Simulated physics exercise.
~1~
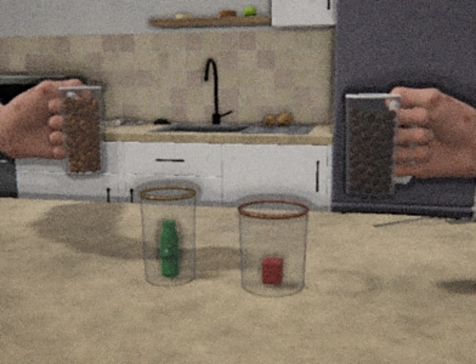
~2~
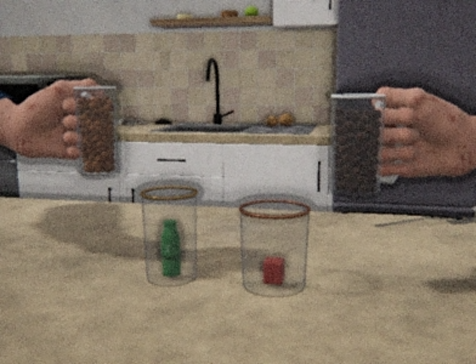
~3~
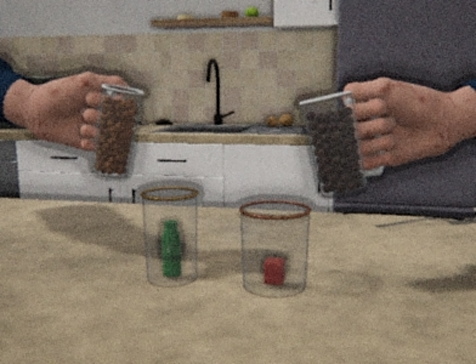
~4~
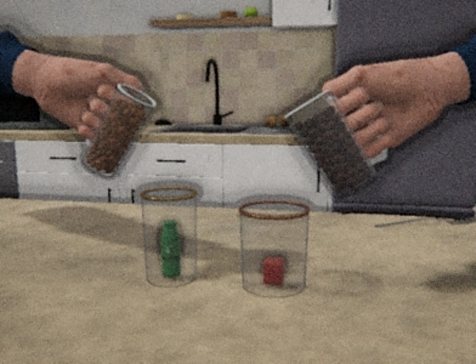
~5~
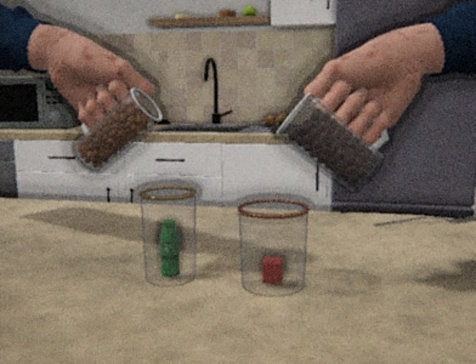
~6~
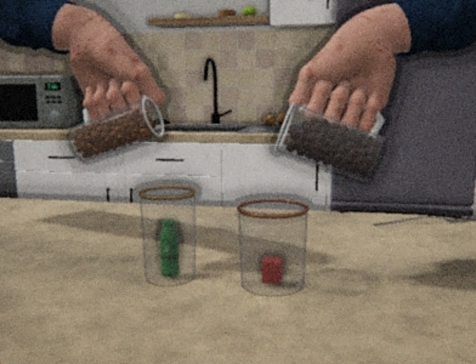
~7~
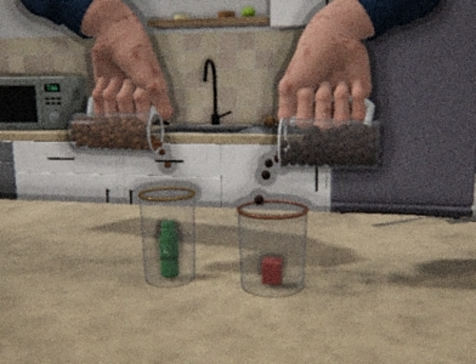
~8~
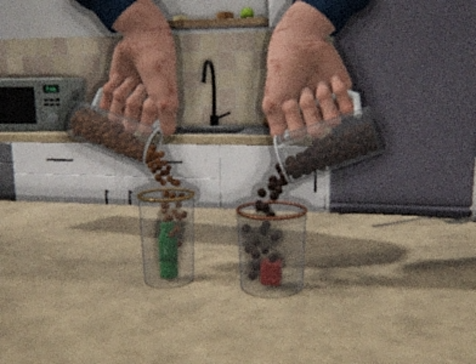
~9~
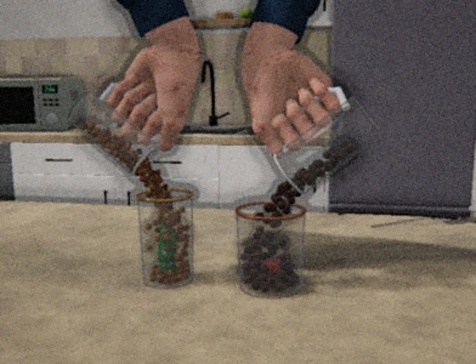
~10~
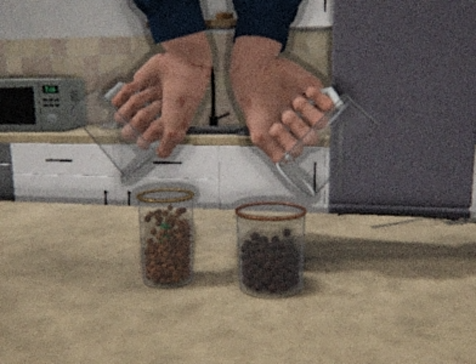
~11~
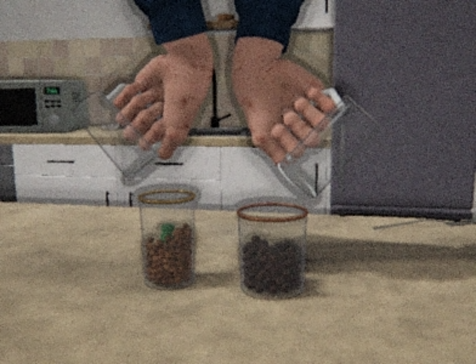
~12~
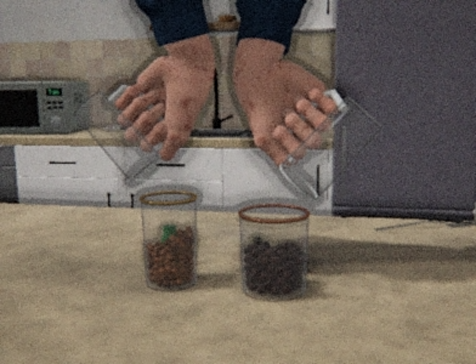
In the video, two hands on a kitchen set tip cups of brown and dark pellets into two clear containers holding a green object at left and a red one at right, leaving both about half full, the green top showing and the red object covered.
